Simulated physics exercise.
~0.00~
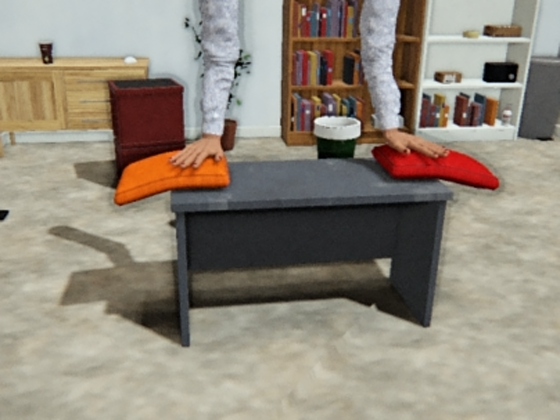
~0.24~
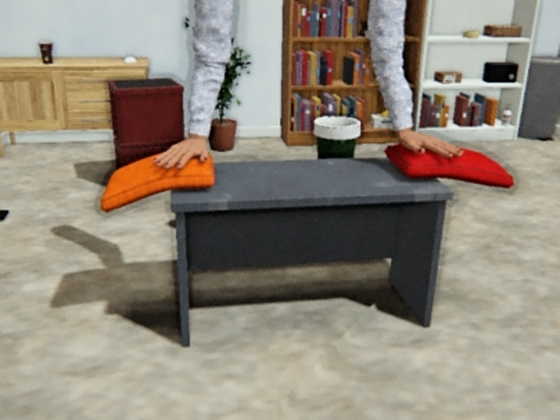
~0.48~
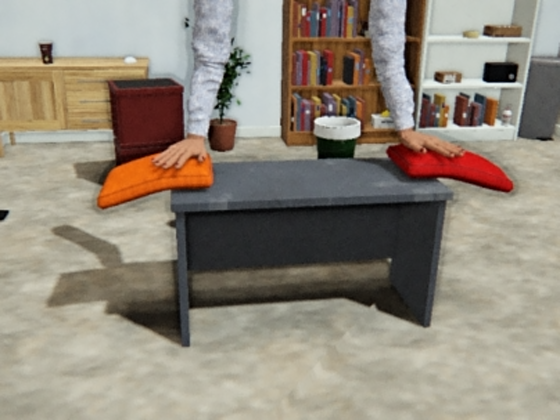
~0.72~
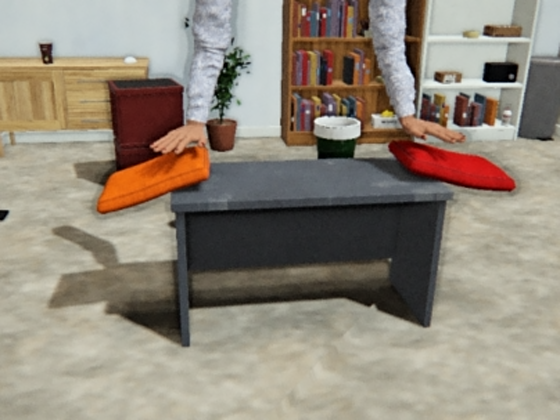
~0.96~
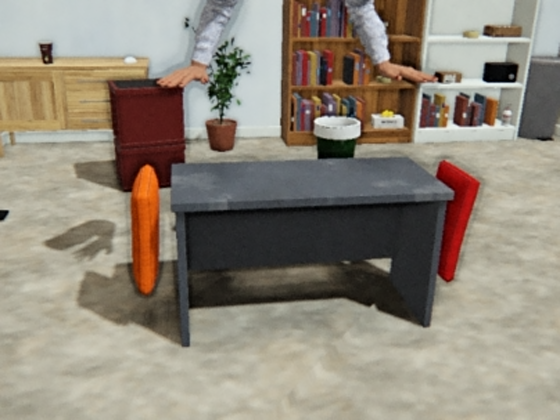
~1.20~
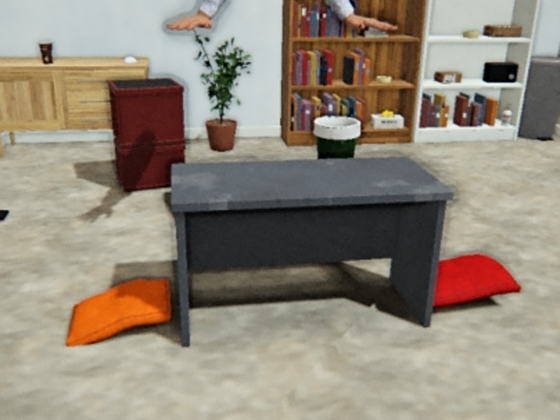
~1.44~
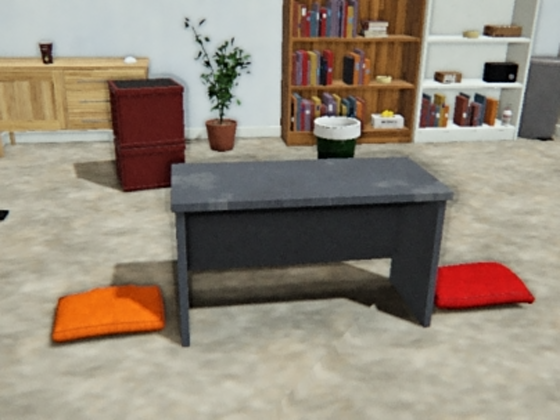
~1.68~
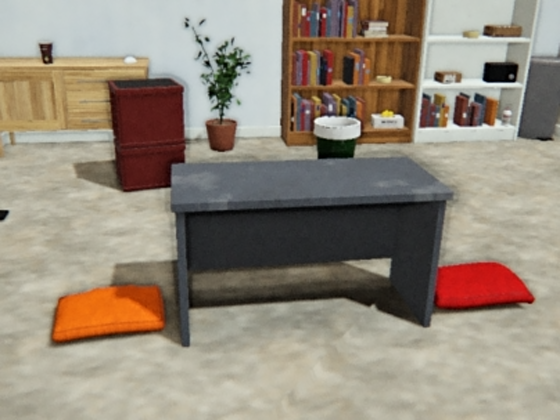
Hands pushing an orange cushion and a red cushion apart on a grey table, then letting go as both fall to the floor.
